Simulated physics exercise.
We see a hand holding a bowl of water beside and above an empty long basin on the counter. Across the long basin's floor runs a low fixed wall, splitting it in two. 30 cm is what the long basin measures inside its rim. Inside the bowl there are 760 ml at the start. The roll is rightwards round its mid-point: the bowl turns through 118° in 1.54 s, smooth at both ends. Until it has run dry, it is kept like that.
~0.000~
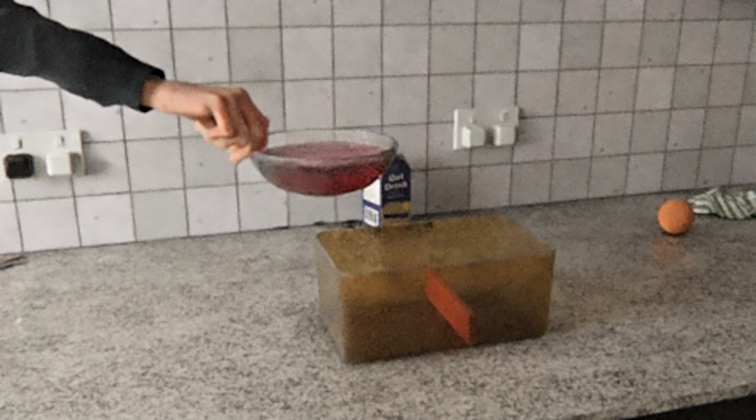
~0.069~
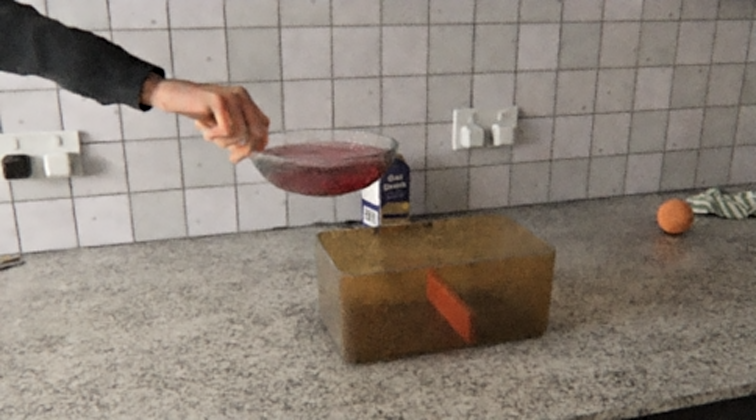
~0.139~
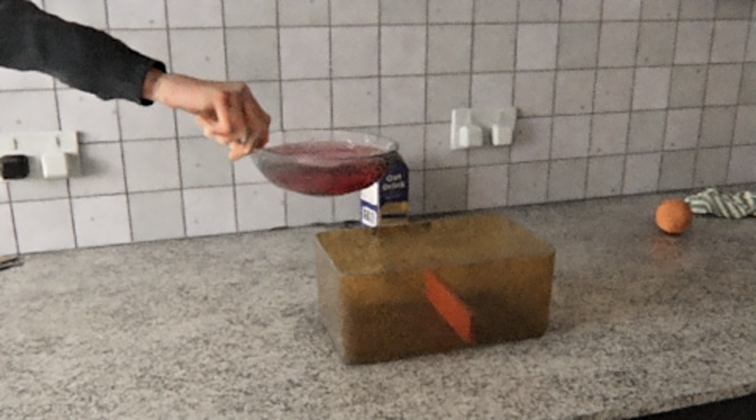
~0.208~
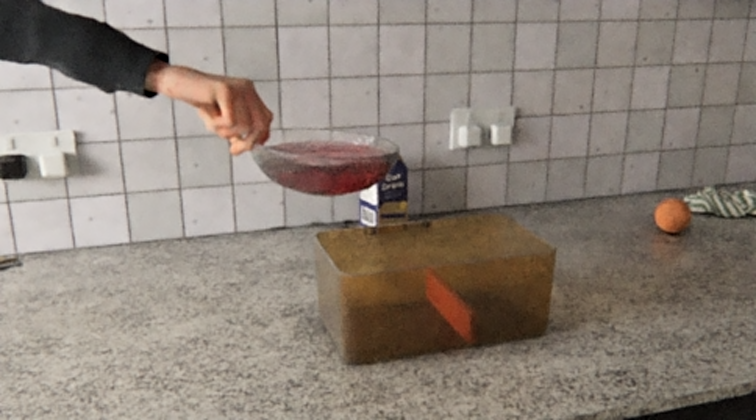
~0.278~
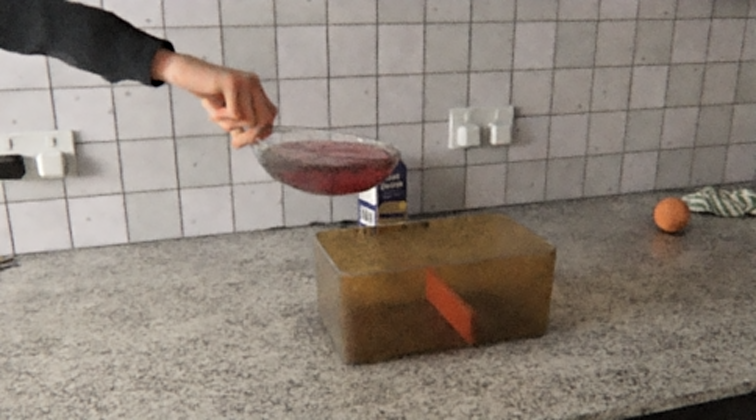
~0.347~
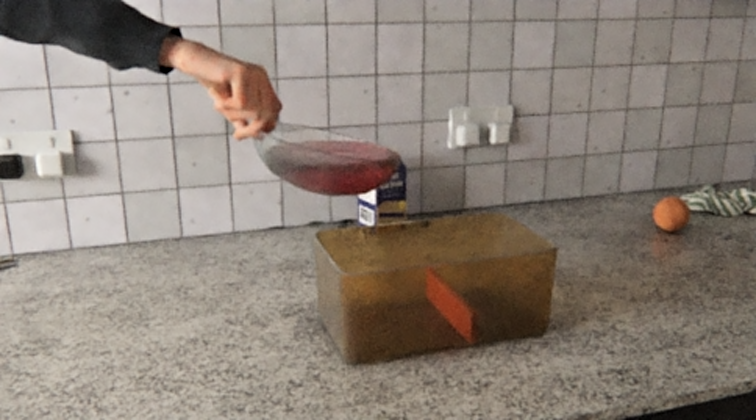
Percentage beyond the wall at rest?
13 per cent.
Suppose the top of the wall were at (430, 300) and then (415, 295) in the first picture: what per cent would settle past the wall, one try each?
First try about 50 %, second try about 70 %.
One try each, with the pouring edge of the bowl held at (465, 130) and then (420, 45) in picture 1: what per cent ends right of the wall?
Roughly 80 per cent the first time and 70 per cent the second.
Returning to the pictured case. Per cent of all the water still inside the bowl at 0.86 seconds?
Near 16 in a hundred.
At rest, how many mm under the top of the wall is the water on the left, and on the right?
Roughly 20 mm on the left side and roughly 38 mm on the right.
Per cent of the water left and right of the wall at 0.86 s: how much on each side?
Lab note: Left near 52 %, right near 10.
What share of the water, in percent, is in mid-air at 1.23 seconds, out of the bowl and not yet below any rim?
Airborne fraction: Approx. 0 %.
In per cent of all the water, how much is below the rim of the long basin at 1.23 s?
Some 100 per cent.
After 0.86 s the tilt is 69° and 16 per cent is still to pour, 52 is left of the wall and 9 right of it.
After 1.23 s the tilt is 106° and 0 per cent is still to pour, 89 is left of the wall and 11 right of it.
After 1.62 s the tilt is 118° and 0 per cent is still to pour, 86 is left of the wall and 13 right of it.
After 2.04 s the tilt is 118° and 0 per cent is still to pour, 86 is left of the wall and 13 right of it.
In the end 86 per cent lies left of the wall, 13 right of it and 0 outside.
